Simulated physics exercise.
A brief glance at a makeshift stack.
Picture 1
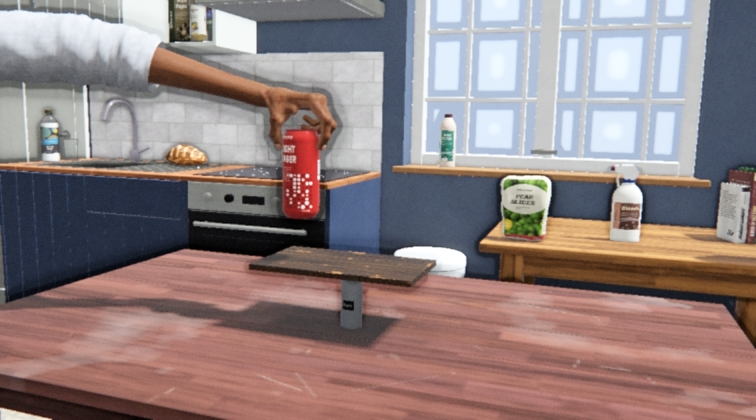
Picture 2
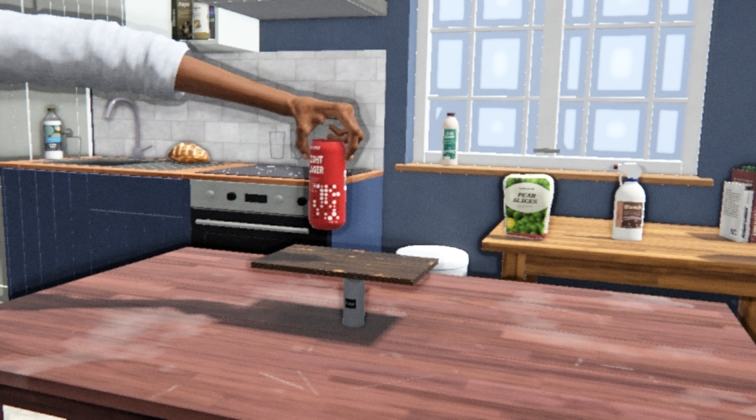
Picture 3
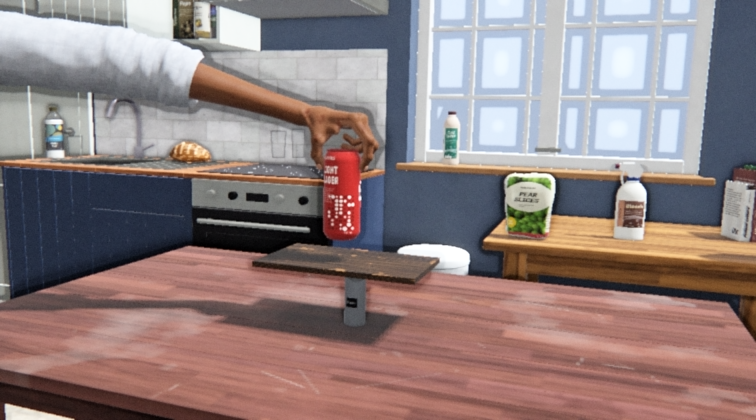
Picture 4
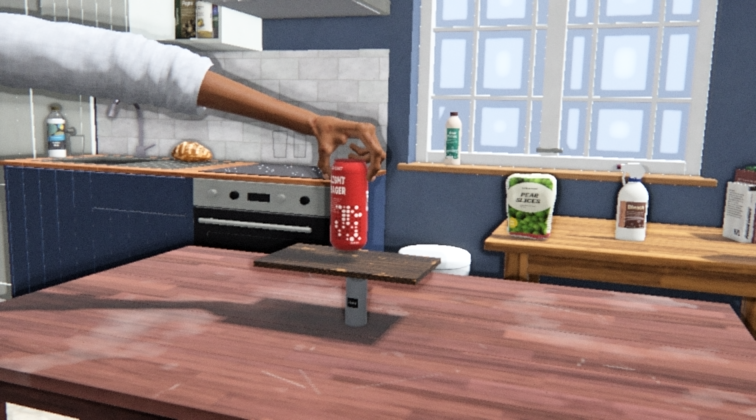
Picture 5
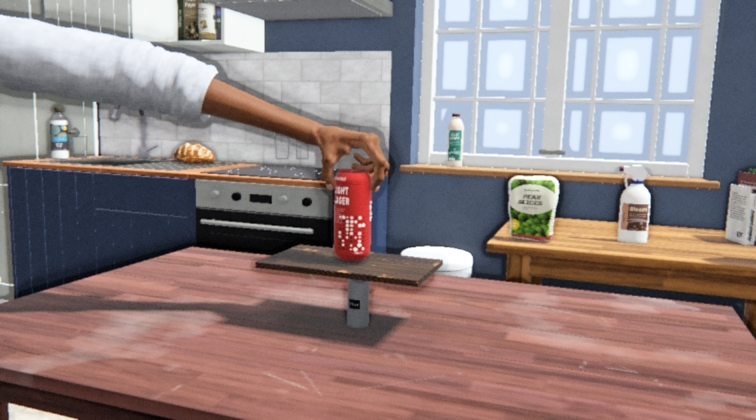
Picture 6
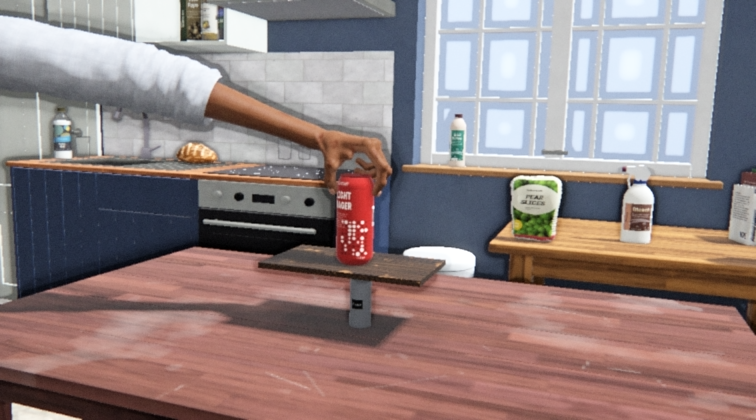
A red can, held from above by a hand reaching in from the left, moves right and down over a dark board balanced on a small grey cylinder. The view faces a wooden table in a blue-walled kitchen, with an oven behind at left and a green-and-white packet and white bottle at right. The can lowers onto the board, fingers still gripping it, while the view shifts very slightly.
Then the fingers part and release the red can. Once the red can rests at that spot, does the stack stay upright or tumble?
The result is a standing stack.
Then, 0.70 s past the last view, nothing moves.
Then, 1.70 s past the last view, red can resting near (355, 220).
Finally, all 3 still in place. Final places as the last picture's camera would see them, red can near (355, 219). The stack holds.
